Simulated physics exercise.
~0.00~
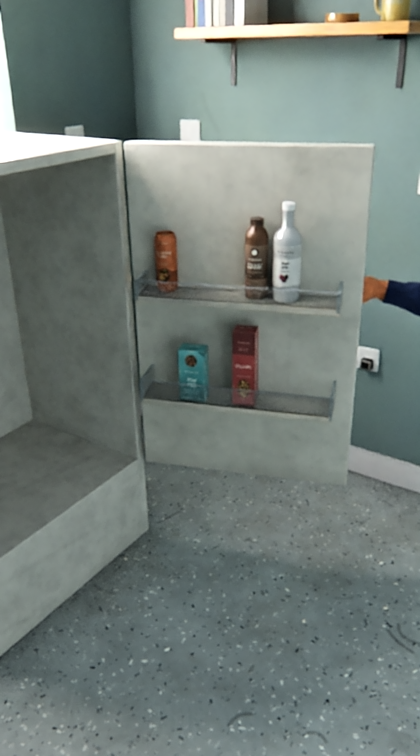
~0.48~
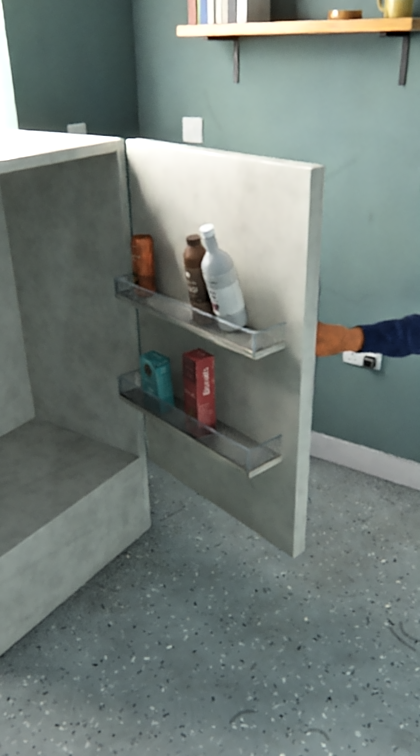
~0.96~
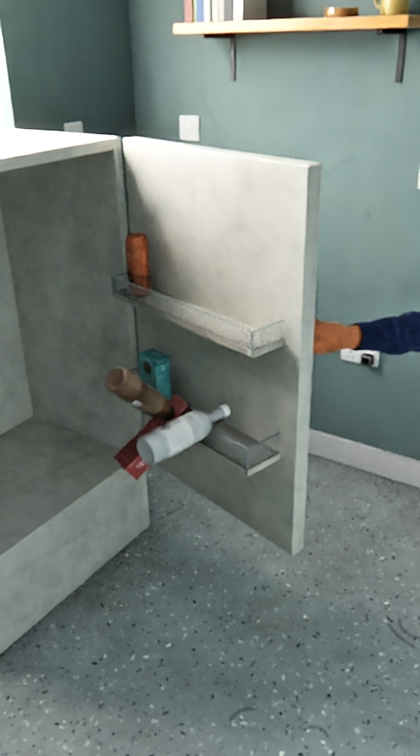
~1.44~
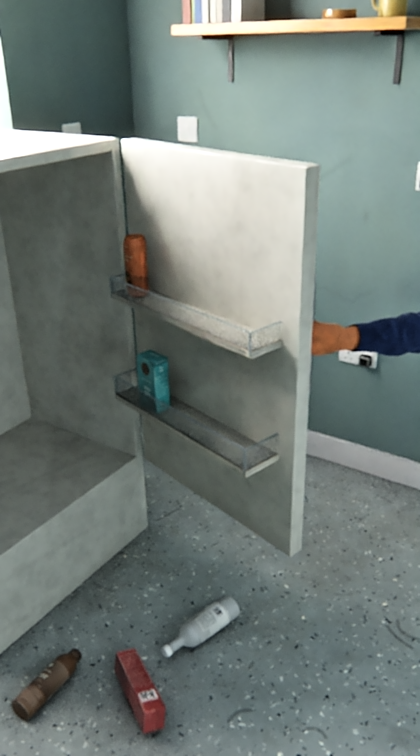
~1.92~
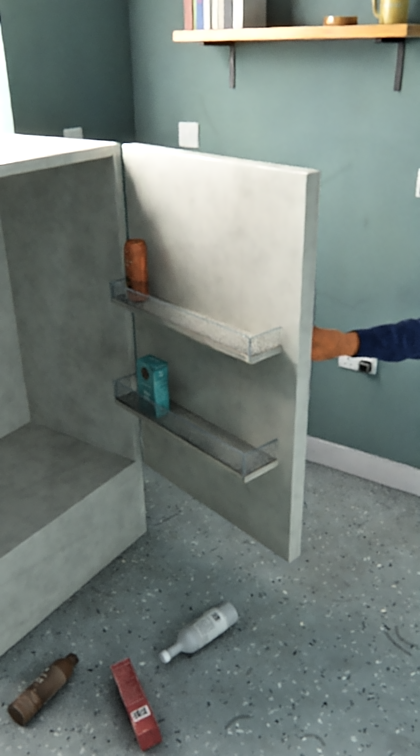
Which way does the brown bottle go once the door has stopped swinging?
It moves down, tumbling out of the upper rack and ending on its side on the floor.
